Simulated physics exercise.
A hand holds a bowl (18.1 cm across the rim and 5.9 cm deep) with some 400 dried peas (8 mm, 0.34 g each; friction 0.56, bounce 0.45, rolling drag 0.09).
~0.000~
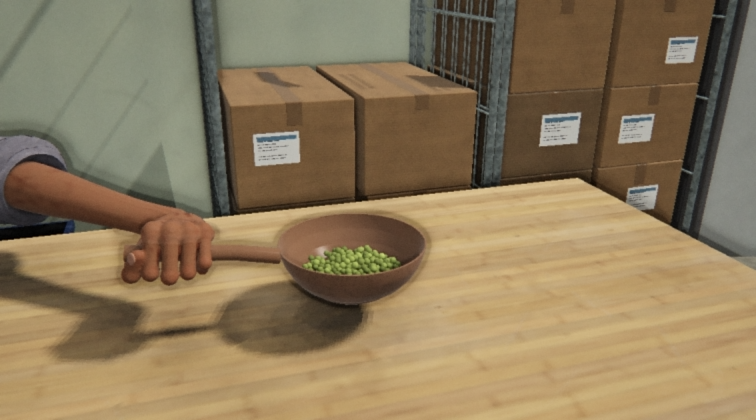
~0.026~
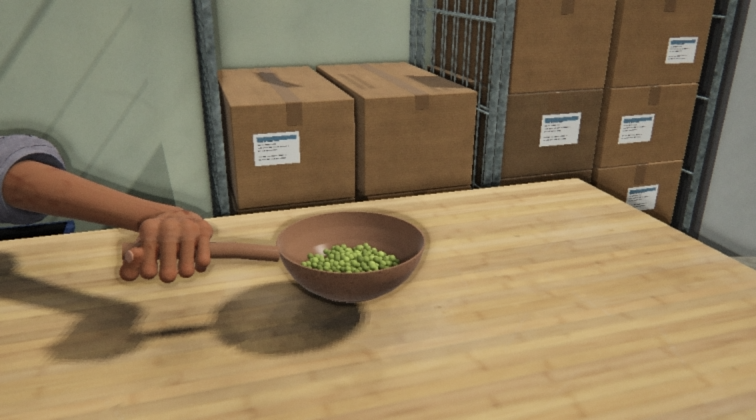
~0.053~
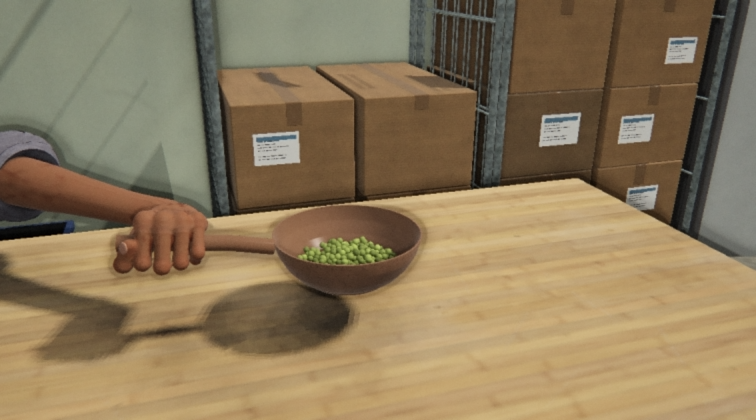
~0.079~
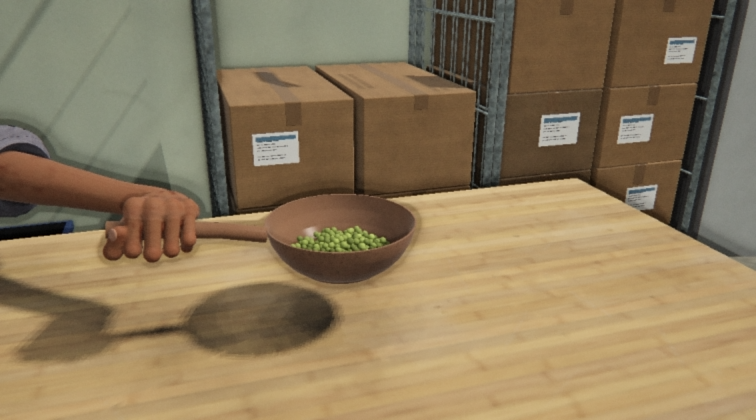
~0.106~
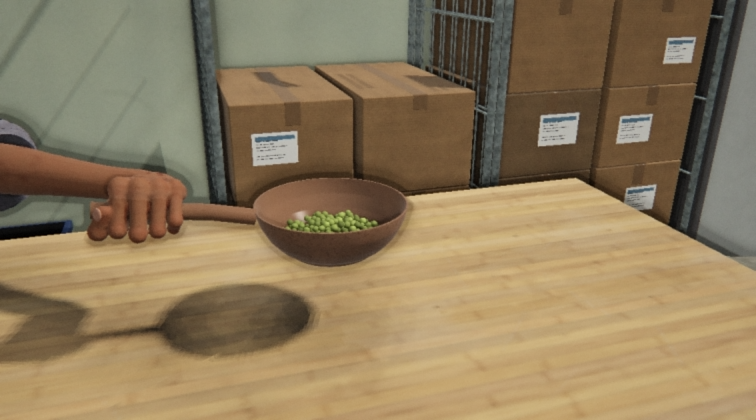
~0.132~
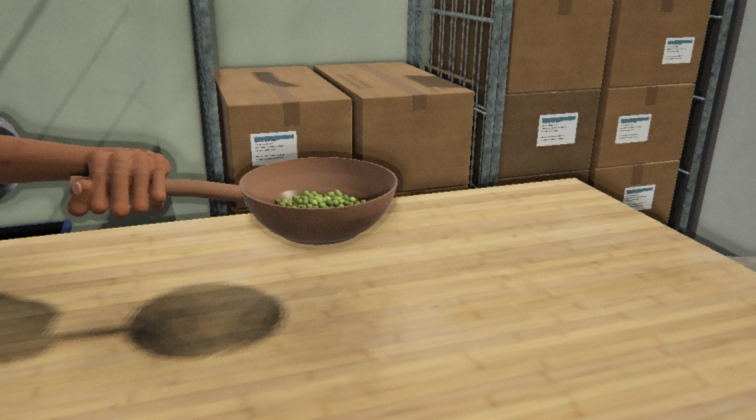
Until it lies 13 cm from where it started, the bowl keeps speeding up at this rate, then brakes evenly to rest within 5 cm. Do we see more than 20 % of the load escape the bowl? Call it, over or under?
My call: Over.
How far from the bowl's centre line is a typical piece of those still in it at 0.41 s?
Estimate: Near 8.0 centimetres.
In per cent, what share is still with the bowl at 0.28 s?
Around 90 percent of it.
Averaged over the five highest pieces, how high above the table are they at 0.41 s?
About 31 cm.
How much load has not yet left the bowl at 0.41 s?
Estimate: Close to 10 per cent.
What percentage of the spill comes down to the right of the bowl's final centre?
0 %.
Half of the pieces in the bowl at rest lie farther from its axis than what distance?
My best guess is close to 4.0 cm.
Then, at 0.28 s, bowl 90 %, in the air 10 %; middle of the pieces not yet landed near (230, 92).
After 0.41 s, bowl 10 %, in the air 90 %; middle of the pieces not yet landed near (159, 129).
After 0.52 s, bowl 10 %, in the air 90 %; middle of the pieces not yet landed near (122, 261).
After 0.63 s, bowl 10 %, fallen left of where it stops 90 %; middle of the pieces not yet landed near (273, 191).
At rest (1.5 s), bowl 10 %, fallen left of where it stops 90 %.
